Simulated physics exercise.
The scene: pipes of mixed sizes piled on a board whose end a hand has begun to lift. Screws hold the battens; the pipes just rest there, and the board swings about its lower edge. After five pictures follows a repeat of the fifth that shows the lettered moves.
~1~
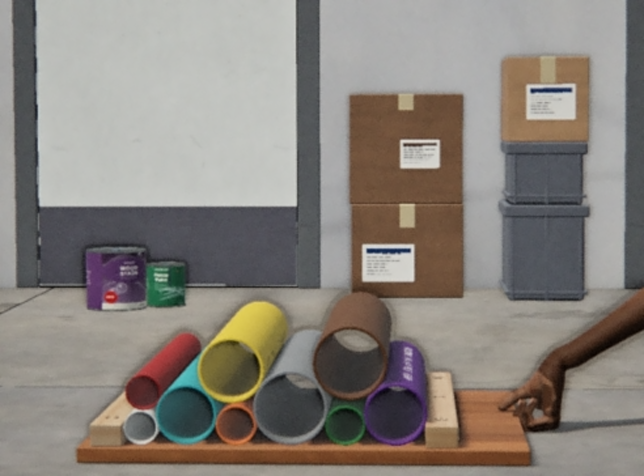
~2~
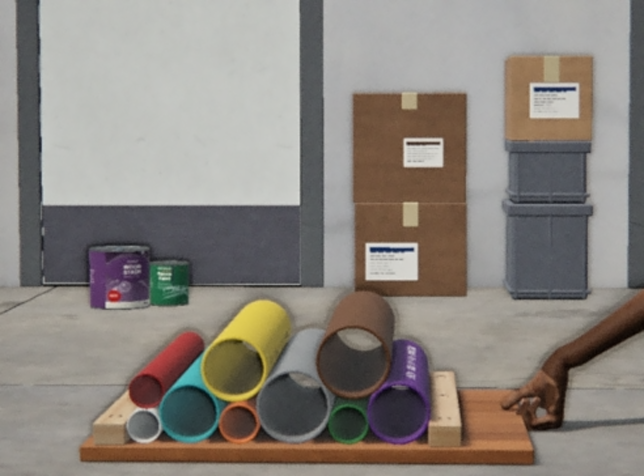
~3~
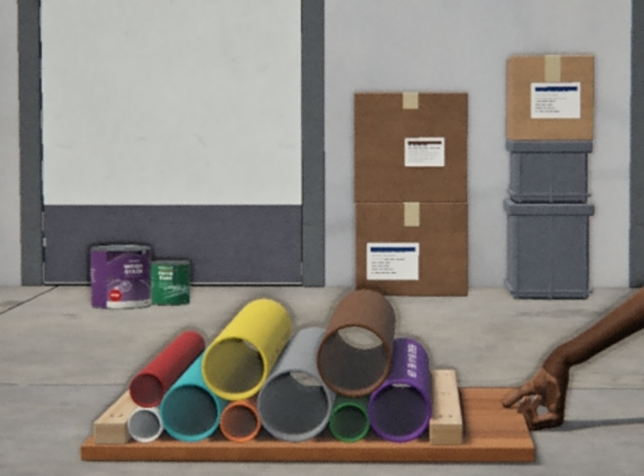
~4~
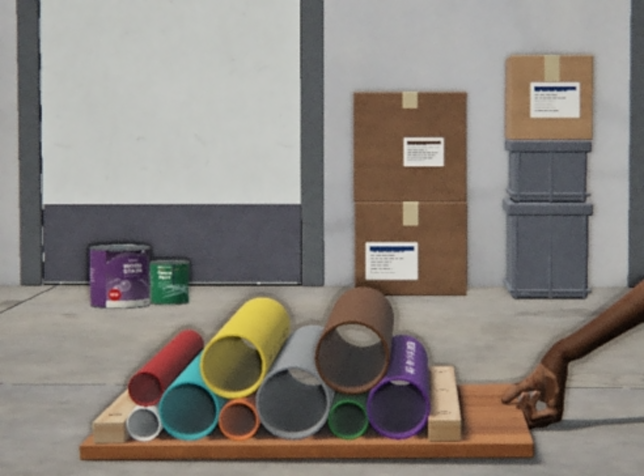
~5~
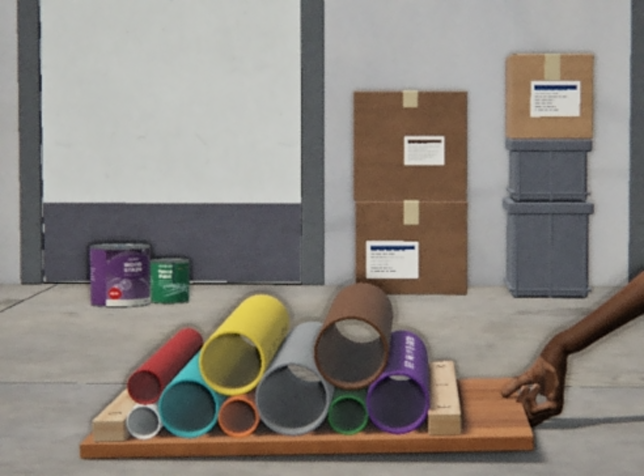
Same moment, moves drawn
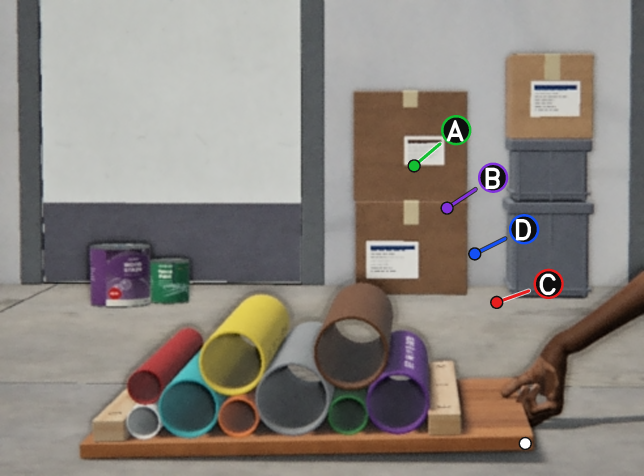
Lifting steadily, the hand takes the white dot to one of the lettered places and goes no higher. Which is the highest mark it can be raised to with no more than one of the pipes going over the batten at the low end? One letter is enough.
A is the limit.
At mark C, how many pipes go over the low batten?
With C, one.
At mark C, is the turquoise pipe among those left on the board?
Yes, with C.
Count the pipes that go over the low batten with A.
With A, one.
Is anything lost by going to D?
At D: Yes.
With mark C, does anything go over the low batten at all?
Yes, at C.
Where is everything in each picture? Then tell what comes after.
Yellow pipe (231, 370); red pipe (143, 392); board (313, 413), in the first frame.
Board (316, 412), in the second frame.
Board (317, 411); purple pipe (400, 411); green pipe (350, 423), in the third frame.
Board (316, 408); turquoise pipe (189, 411), in the fourth frame.
Board (316, 405); turquoise pipe (189, 408), in the fifth frame.
On the marked copy, A at (414, 166); B at (447, 208); C at (497, 302); D at (475, 254); the white dot at (525, 443).
Following A. Soon after the start, board at 21°.
Later, board at 40°.
In the end, board at 40°, one over the low batten (red).
As for the rest, B one over the low batten (red); C one over the low batten (red); D one over the low batten (red).
